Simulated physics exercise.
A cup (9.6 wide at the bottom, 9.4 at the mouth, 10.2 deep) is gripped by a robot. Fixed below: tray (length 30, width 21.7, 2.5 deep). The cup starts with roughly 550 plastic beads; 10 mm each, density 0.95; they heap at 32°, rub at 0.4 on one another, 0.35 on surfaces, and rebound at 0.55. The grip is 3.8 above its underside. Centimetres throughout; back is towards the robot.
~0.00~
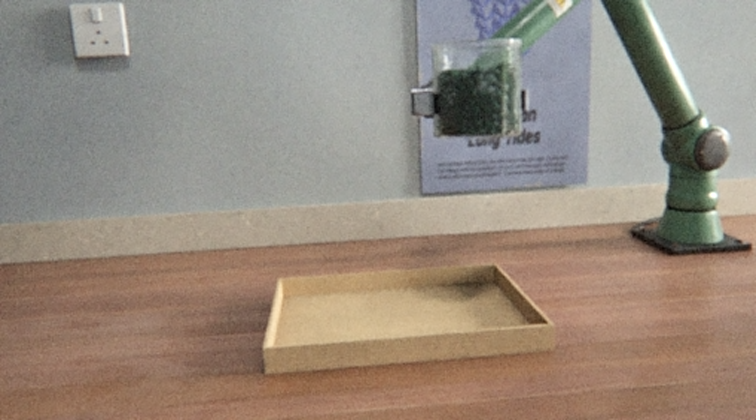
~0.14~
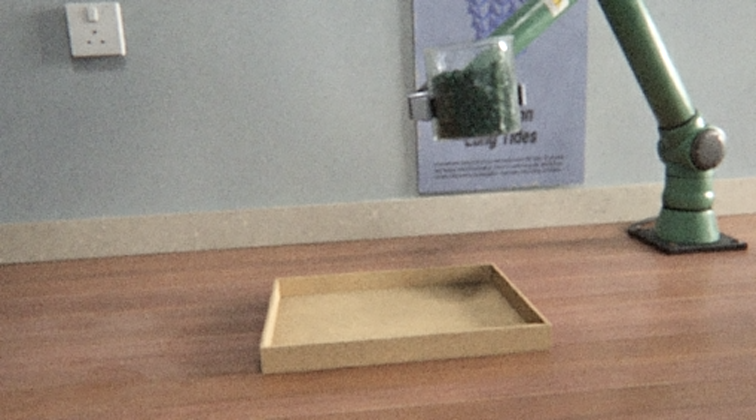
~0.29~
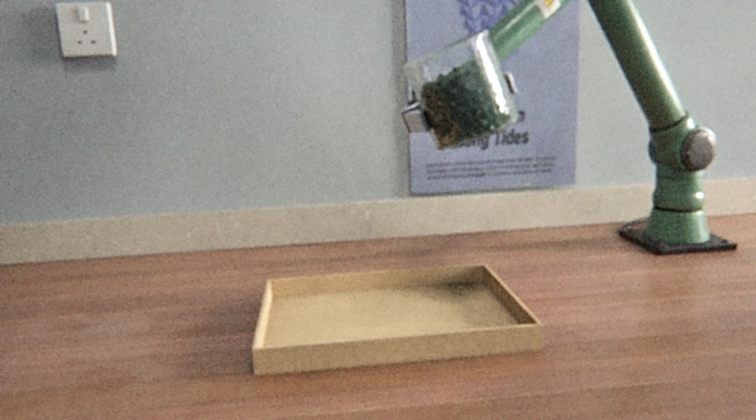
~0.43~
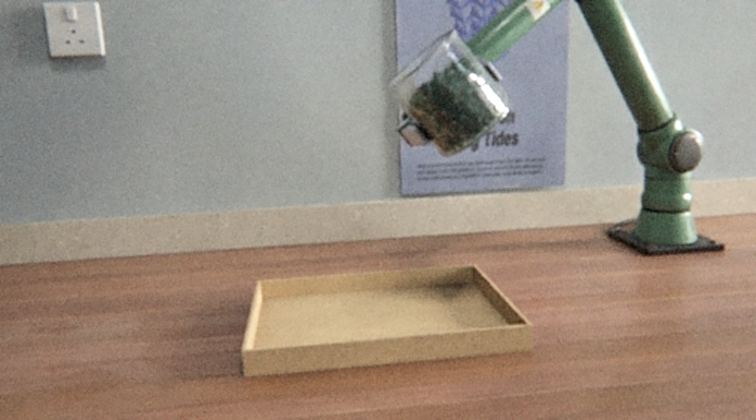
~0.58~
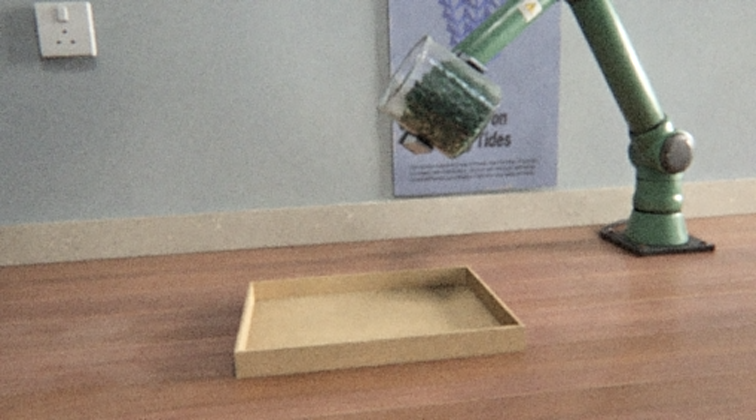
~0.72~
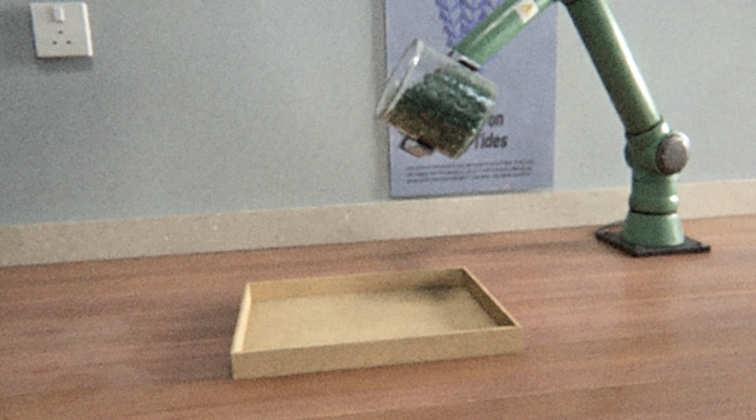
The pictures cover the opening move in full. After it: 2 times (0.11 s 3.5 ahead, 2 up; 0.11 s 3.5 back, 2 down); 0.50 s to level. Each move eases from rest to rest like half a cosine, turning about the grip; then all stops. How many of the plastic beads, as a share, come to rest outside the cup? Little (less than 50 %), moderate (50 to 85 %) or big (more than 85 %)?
Answer: Little; less than 50 % of the plastic beads finish outside the cup.
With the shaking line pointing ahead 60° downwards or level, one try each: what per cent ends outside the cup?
About 5 and 25 per cent.
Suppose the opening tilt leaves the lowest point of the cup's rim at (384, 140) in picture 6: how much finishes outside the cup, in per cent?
About 75 per cent.
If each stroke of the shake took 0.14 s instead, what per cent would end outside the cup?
It would be near 25 per cent.
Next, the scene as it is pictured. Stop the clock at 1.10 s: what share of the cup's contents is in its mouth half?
About 60 per cent.
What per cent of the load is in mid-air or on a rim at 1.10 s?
Some 6 per cent.
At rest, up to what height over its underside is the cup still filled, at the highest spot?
About 7.0 cm.
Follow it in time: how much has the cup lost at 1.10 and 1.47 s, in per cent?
About 20, 40.
After 1.10 s, tilted 60° forward, highest piece 31 above the table; 426 in the cup, 88 in the tray, 33 in flight or on a rim.
After 1.47 s, tilted 19° forward, highest piece 31 above the table; 337 in the cup, 184 in the tray, 15 on the table or floor, 11 in flight or on a rim.
After 1.86 s, level, highest piece 29 above the table; 337 in the cup, 191 in the tray, 19 on the table or floor.
After 2.91 s, level, highest piece 29 above the table; 337 in the cup, 191 in the tray, 19 on the table or floor.
At rest, 337 in the cup, 191 in the tray, 19 on the table or floor. That is 38 % outside the cup.
